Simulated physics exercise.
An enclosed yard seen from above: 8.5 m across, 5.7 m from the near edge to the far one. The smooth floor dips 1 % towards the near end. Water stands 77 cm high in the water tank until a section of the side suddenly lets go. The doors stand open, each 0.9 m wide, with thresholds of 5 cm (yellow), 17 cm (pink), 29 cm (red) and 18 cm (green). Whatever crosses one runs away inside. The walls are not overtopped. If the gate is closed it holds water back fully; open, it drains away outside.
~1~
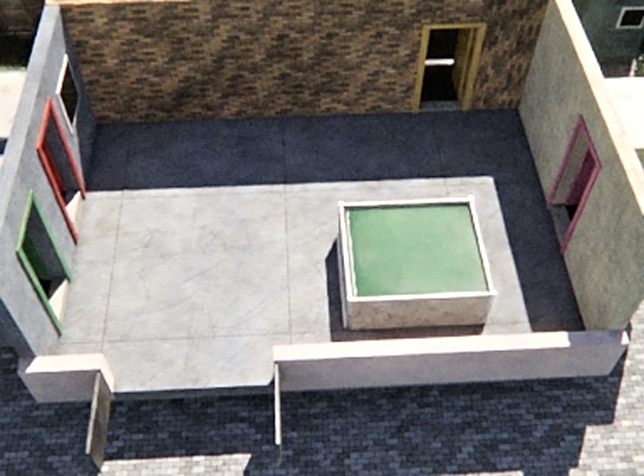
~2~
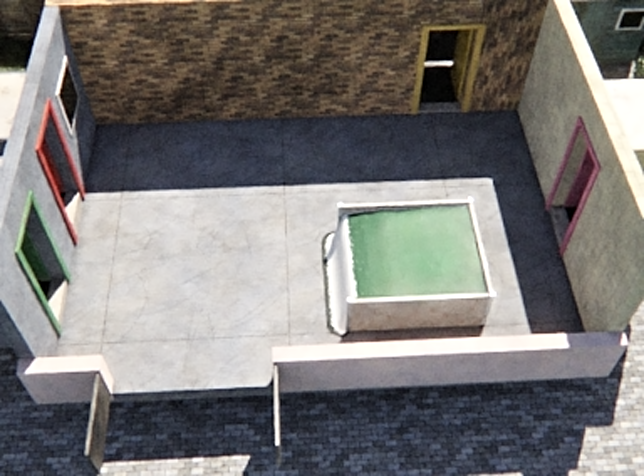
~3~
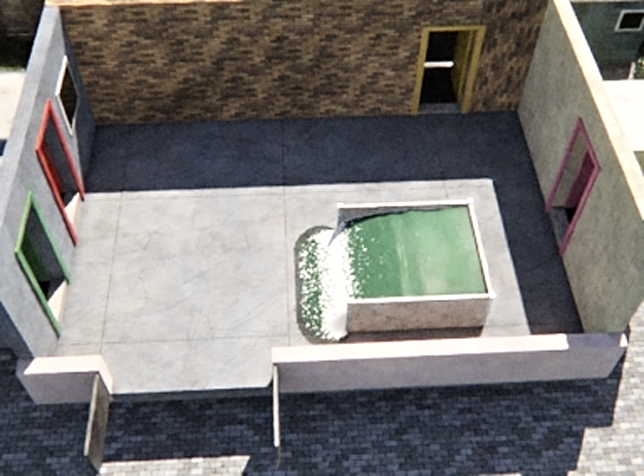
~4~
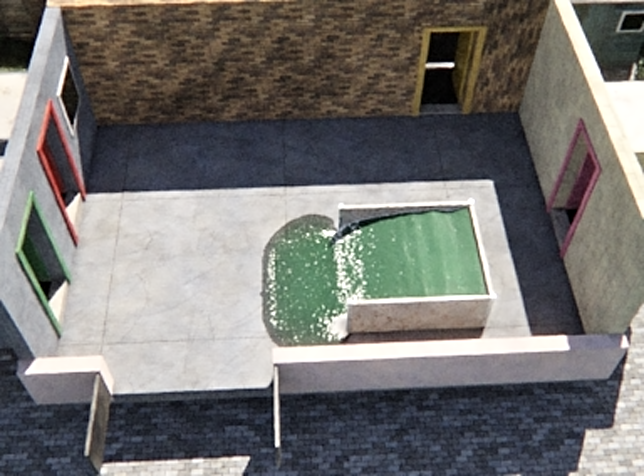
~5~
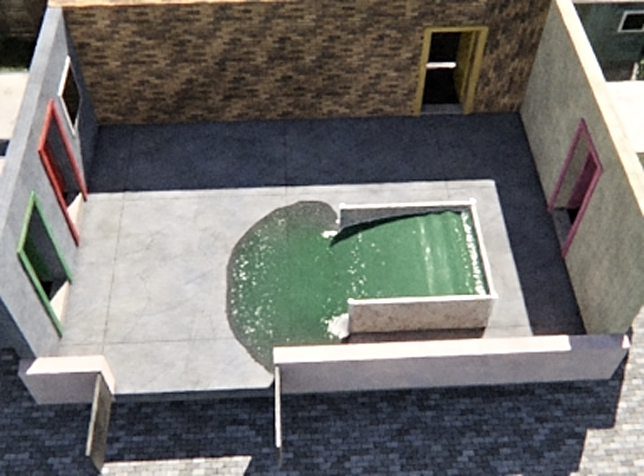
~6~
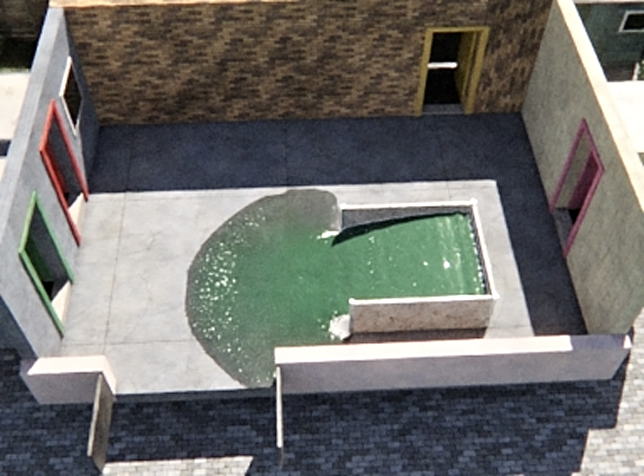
To begin with, still green water fills a rectangular tank in a walled yard with open, coloured doorways. The tank's left side gives way, and water pours out in a white, foamy rush onto the pale floor. It then fans leftward in a widening rounded pool while the level inside the tank drops.
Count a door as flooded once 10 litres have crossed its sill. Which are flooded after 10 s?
Door by door: At the yellow door it stays under the limit; at the pink door it stays under the limit; at the red door it does not reach the limit; at the green door it passes the limit.
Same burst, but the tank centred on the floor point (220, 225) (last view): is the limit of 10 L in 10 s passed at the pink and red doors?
Against that limit: Pink below, red above.
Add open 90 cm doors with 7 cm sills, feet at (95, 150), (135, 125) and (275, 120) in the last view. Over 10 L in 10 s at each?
In turn: Over, above, not over.
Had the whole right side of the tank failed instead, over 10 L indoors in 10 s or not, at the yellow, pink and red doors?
Then: Yellow above, pink past it, red below.
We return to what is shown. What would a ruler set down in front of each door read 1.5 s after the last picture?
In cm: Yellow 0, pink 0, red 25, green 32.
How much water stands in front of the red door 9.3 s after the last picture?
Some 5.0 cm.
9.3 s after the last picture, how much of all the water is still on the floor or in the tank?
Roughly 62 in a hundred.
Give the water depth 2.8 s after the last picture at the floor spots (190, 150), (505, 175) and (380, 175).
In that order: 2, 0 and 0 cm.
Then, 0.7 s after the last picture water covers 40 % of the floor and is deepest (32 cm) near (340, 301); yellow door not reached, pink door not reached, red door not reached, green door 26 cm at the sill, 0 L in.
Then, 1.5 s after the last picture water covers 50 % of the floor and is deepest (37 cm) near (55, 382); yellow door not reached, pink door not reached, red door 25 cm at the sill, 0 L in, green door 32 cm at the sill, 41 L in.
Then, 2.8 s after the last picture water covers 50 % of the floor and is deepest (31 cm) near (98, 140); yellow door not reached, pink door not reached, red door 19 cm at the sill, 0 L in, green door 24 cm at the sill, 105 L in.
Then, 5.3 s after the last picture water covers 60 % of the floor and is deepest (13 cm) near (99, 134); yellow door not reached, pink door not reached, red door 10 cm at the sill, 0 L in, green door 9 cm at the sill, 115 L in.
Then, 9.3 s after the last picture water covers 90 % of the floor and is deepest (11 cm) near (545, 194); yellow door 2 cm at the sill, 0 L in, pink door 8 cm at the sill, 0 L in, red door 5 cm at the sill, 0 L in, green door 6 cm at the sill, 115 L in.
